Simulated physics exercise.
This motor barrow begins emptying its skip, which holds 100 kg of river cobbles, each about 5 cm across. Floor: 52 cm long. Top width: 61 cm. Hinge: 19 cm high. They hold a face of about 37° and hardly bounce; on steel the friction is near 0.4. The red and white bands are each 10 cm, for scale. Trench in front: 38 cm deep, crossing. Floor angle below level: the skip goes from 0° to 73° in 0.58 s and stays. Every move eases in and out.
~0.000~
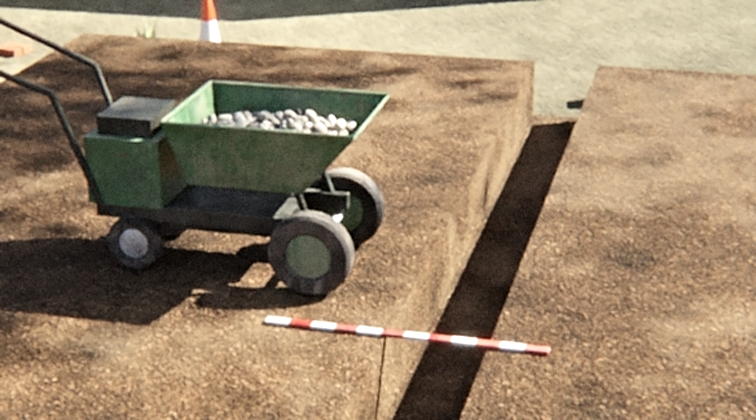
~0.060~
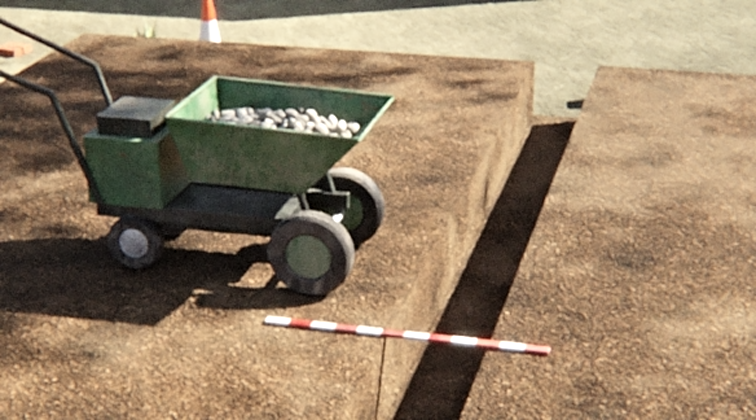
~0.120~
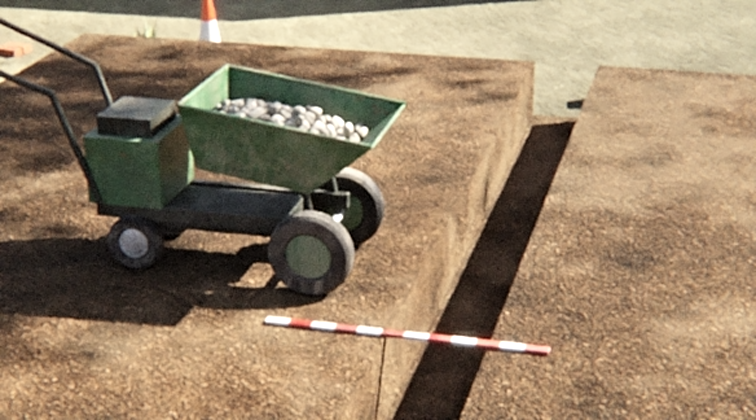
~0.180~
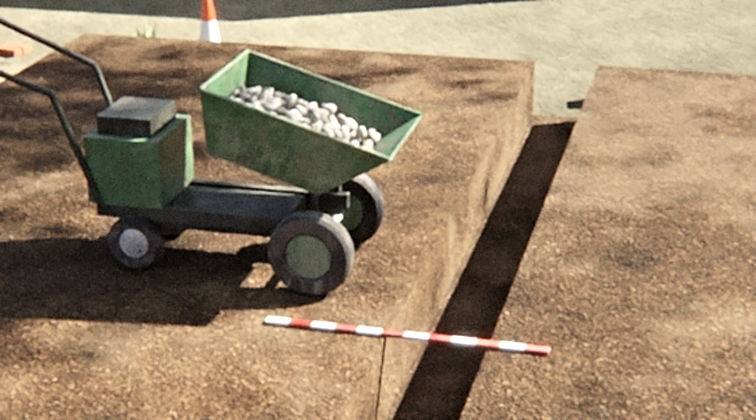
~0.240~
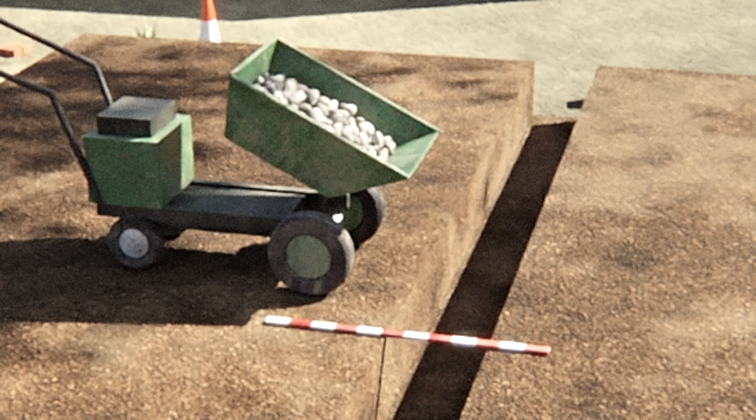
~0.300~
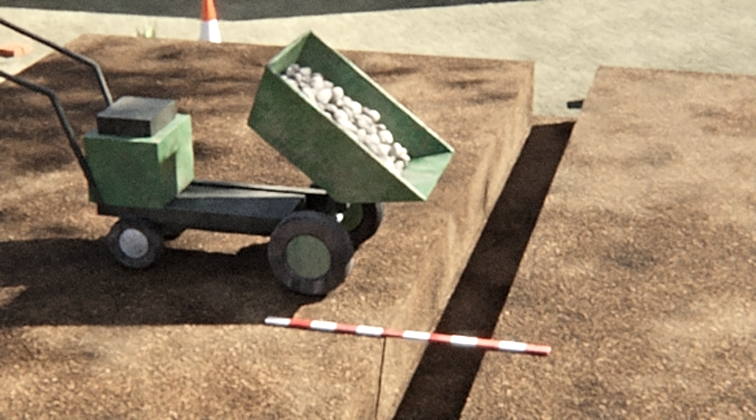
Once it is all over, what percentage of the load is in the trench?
Roughly 50 percent of the load is in the trench.
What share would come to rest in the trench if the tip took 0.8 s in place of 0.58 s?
Probably about 65 in a hundred.
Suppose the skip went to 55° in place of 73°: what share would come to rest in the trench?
In that case near 40 per cent.
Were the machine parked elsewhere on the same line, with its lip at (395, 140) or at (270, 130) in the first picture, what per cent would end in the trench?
Near 10 then near 90 percent.
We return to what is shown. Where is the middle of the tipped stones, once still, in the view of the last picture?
Their middle ends up near (515, 283).
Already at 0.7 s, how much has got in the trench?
Close to 25 per cent at that time.
After 0.4 s the floor is at 61°; 100 % in the skip; the foremost stones are at (425, 214).
After 0.7 s the floor is at 73°; 70 % in the skip, 24 % in the trench, 6 % past the trench; the foremost stones are at (527, 290).
After 1.0 s the floor is at 73°; 5 % in the skip, 45 % in the trench, 50 % past the trench; the foremost stones are at (723, 308).
After 3.0 s the floor is at 73°; 0 % in the skip, 50 % in the trench, 50 % past the trench; the foremost stones are past the picture's edge.
